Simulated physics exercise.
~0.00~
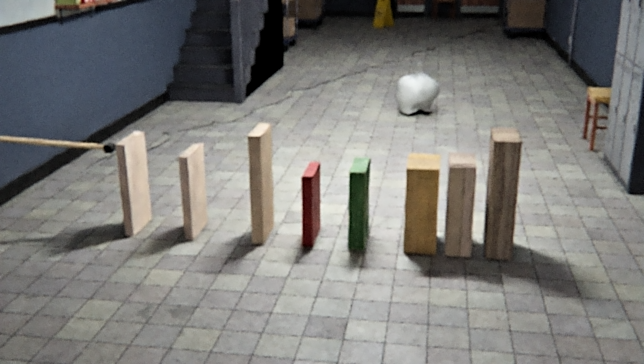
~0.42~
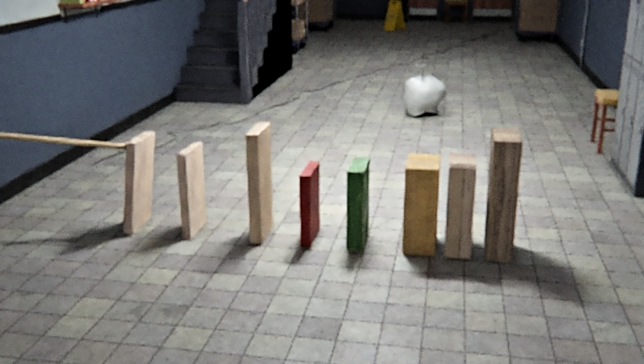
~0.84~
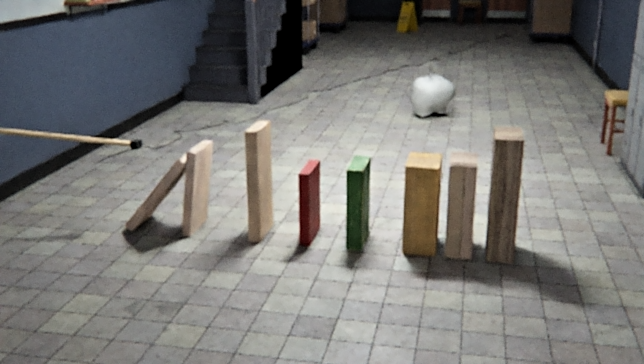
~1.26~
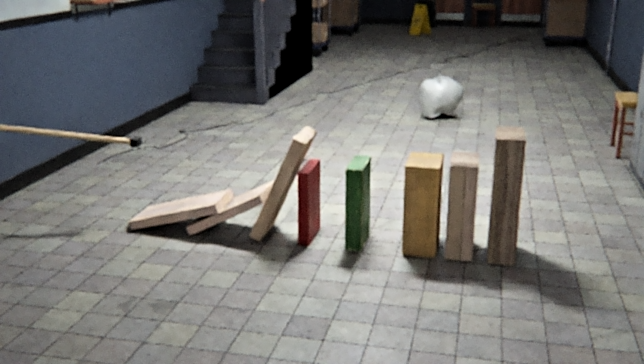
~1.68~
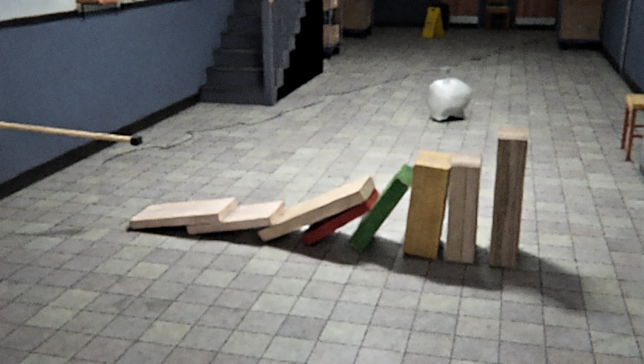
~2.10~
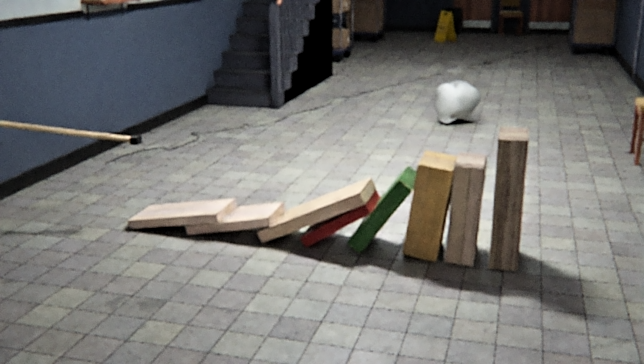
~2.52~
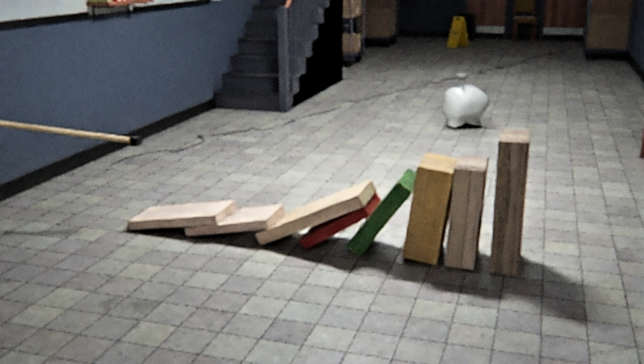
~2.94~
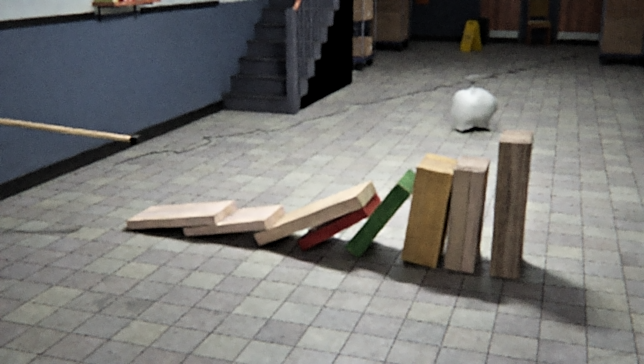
Wooden boards topple rightward after a pole pushes the first, leaving the last three standing.
